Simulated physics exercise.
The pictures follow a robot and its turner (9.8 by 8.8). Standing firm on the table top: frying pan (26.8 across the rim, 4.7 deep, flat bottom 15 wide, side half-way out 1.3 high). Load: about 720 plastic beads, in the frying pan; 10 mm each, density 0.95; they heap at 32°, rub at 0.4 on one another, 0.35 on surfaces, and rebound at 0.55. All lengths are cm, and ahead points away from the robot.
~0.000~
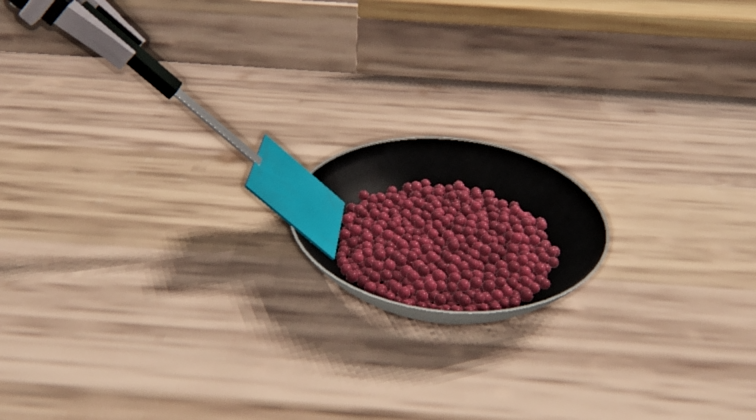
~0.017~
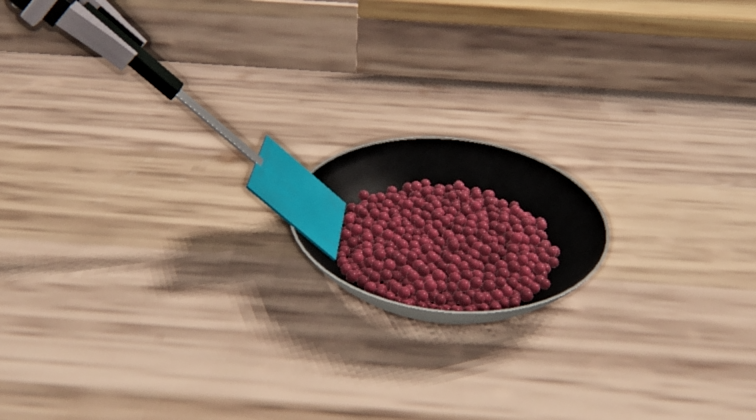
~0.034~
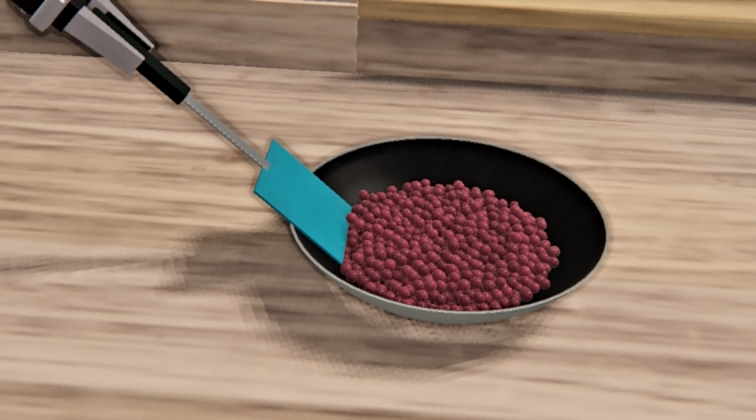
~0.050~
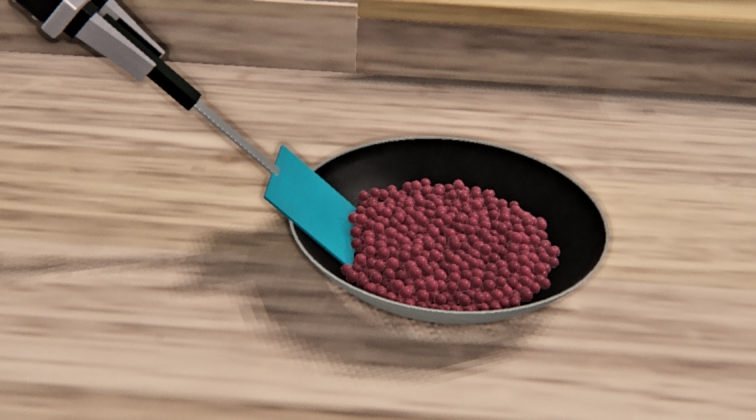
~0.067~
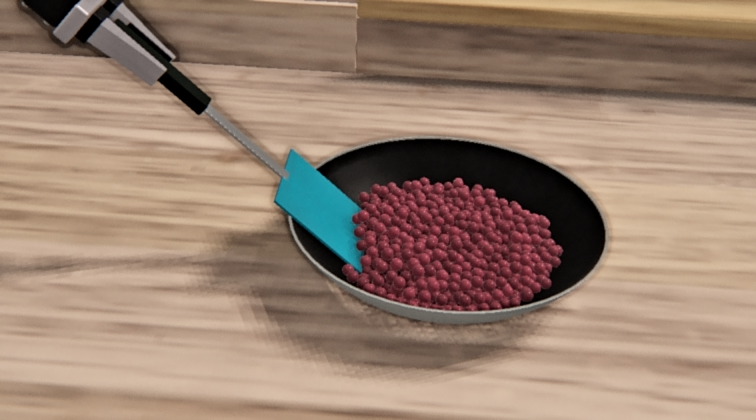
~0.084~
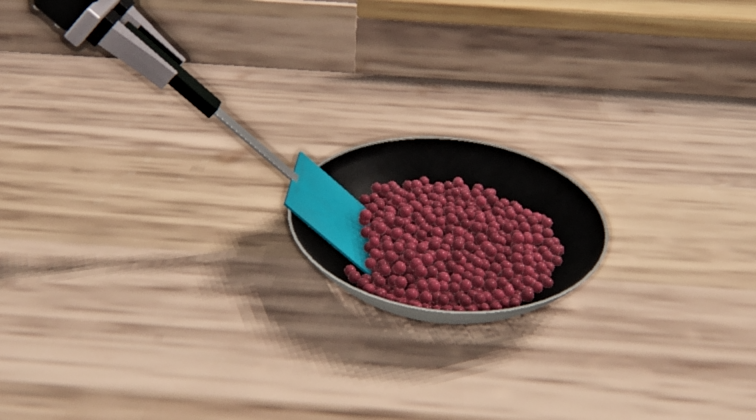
A robot arm's turquoise turner, angled down over the left rim of a black frying pan, stays nearly still, then slides slightly rightward and down into the heap of dark red beads, nudging the nearest ones a little right.
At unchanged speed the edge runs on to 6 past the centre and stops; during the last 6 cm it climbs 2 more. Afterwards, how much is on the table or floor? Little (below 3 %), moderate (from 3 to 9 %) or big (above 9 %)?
Share on the table or floor: Little (below 3 %).
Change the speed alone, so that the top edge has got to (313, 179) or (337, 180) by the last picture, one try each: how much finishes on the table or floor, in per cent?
About 0 and 10 per cent.
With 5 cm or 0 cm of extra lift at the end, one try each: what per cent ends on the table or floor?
Some 0 and 0 per cent.
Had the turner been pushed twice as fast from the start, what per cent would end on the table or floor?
In that case some 10 per cent.
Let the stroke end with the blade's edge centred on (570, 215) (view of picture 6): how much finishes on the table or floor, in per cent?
Some 30 per cent.
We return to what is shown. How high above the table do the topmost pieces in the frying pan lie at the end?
Roughly 6.0 cm.
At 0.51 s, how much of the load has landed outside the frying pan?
Some 0 per cent.
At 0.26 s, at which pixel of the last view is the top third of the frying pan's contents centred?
At about (504, 230).
After 0.17 s, sloping 43°, highest piece 4 above the table; 716 in the frying pan.
After 0.26 s, sloping 43°, highest piece 5 above the table; 716 in the frying pan.
After 0.51 s, sloping 43°, highest piece 6 above the table; 716 in the frying pan.
After 1.56 s, sloping 43°, highest piece 6 above the table; 716 in the frying pan.
At rest, 716 in the frying pan. That is 0 % on the table or floor.
